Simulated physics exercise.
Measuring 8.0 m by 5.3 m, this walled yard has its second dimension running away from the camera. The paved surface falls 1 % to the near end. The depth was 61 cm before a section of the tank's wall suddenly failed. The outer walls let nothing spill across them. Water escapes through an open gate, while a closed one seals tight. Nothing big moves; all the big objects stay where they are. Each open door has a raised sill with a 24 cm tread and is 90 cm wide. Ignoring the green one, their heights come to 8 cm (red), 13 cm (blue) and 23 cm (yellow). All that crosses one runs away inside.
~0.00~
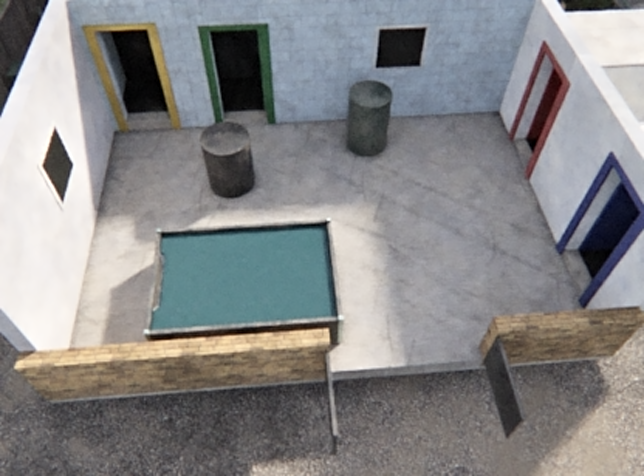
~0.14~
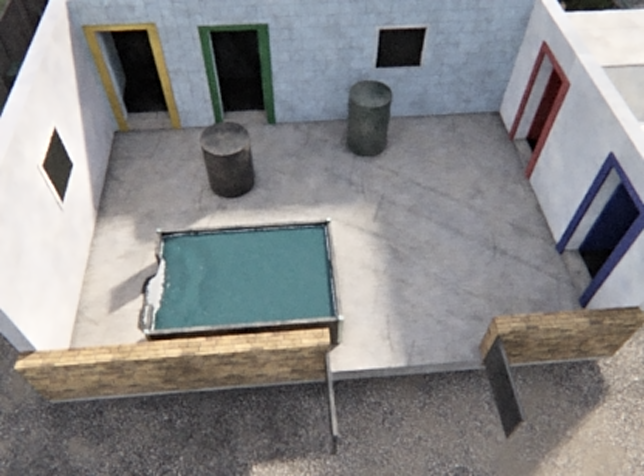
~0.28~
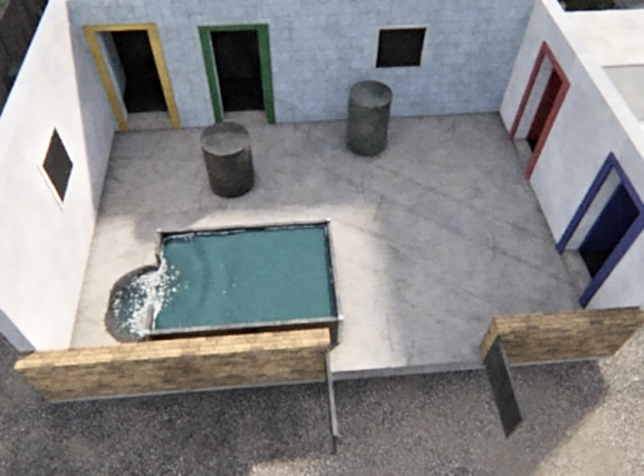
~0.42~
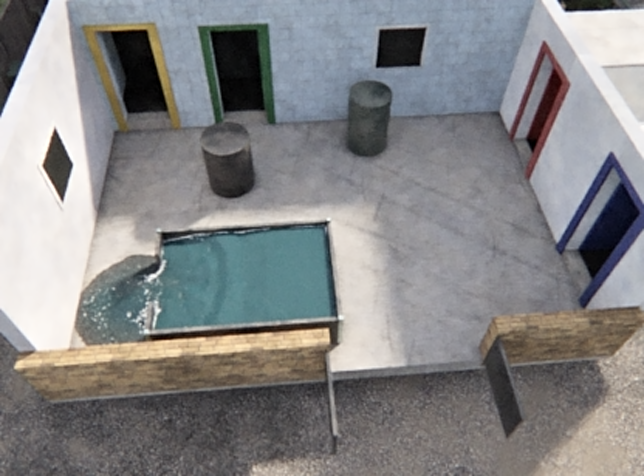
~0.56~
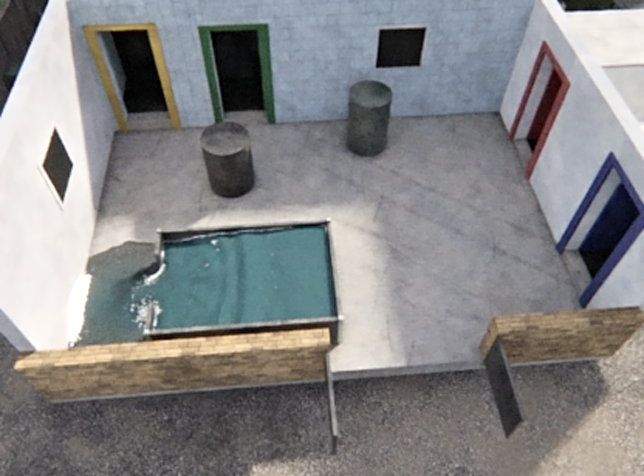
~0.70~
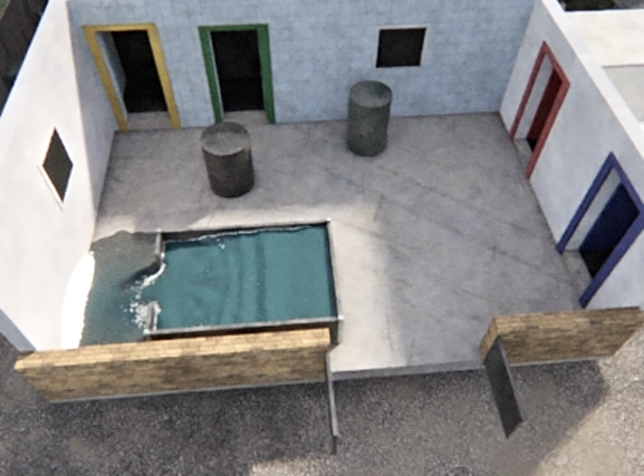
In a walled yard, water bursts from the tank's left side and spreads across the paving.
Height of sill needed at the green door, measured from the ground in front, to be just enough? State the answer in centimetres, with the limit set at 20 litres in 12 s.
Approximately 7 cm.
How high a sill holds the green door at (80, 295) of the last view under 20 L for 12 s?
Roughly 36 cm, give or take.
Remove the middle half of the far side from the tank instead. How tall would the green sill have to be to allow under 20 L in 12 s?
It should stand roughly 10.0 cm high.
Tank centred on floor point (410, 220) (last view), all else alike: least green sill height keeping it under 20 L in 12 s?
In this case, 7.5 cm or so.
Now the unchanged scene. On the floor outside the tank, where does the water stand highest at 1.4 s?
About (64, 377).
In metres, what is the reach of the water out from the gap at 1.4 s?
I make it some 3.2 m.
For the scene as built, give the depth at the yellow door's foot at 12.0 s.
Depth: Near 7.5 cm.
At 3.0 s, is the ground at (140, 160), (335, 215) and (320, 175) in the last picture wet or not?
In order: Soaked, untouched, untouched.
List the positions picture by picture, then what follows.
The first frame shows still water, 61 cm deep, in the tank at (245, 275); the green door at (241, 83) is dry.
In the second frame, the gap is at (162, 294), the front 0.3 m out at (145, 327); the back of the tank holds 61 cm.
In the third frame, water pours out at (163, 296) and has run 0.8 m, to (111, 319); about 10 cm deep outside, 61 cm at the back.
In the fourth frame, the front is at (79, 321), 1.3 m from the gap at (163, 296); 1.7 m2 of floor is wet, 61 cm left at the back.
In the fifth frame, water pours out at (163, 296) and has run 1.4 m, to (87, 264); about 6 cm deep outside, 61 cm at the back.
In the sixth frame, the front is at (91, 247), 1.6 m from the gap at (163, 296); 2.9 m2 of floor is wet, 61 cm left at the back; 3.5 m in a straight line remain to the green door at (241, 83).
After 1.4 s water covers 10 % of the floor, deepest (48 cm) near (64, 377); it has not reached the green door.
After 3.0 s water covers 30 % of the floor, deepest (38 cm) near (64, 377); it has not reached the green door.
After 12.0 s water covers 95 % of the floor, deepest (13 cm) near (64, 377); 6 cm at the green door, 0 litres in over its 14 cm sill.
At the green door as built, the water arrived by 3.1 s and peaked near 13 cm at 4.0 s.
Run again over the same 12 s with other heights there, 36 litres in over 5.5 cm, 11 litres over 8 cm. The limit of 20 litres is kept from about 7 cm up.
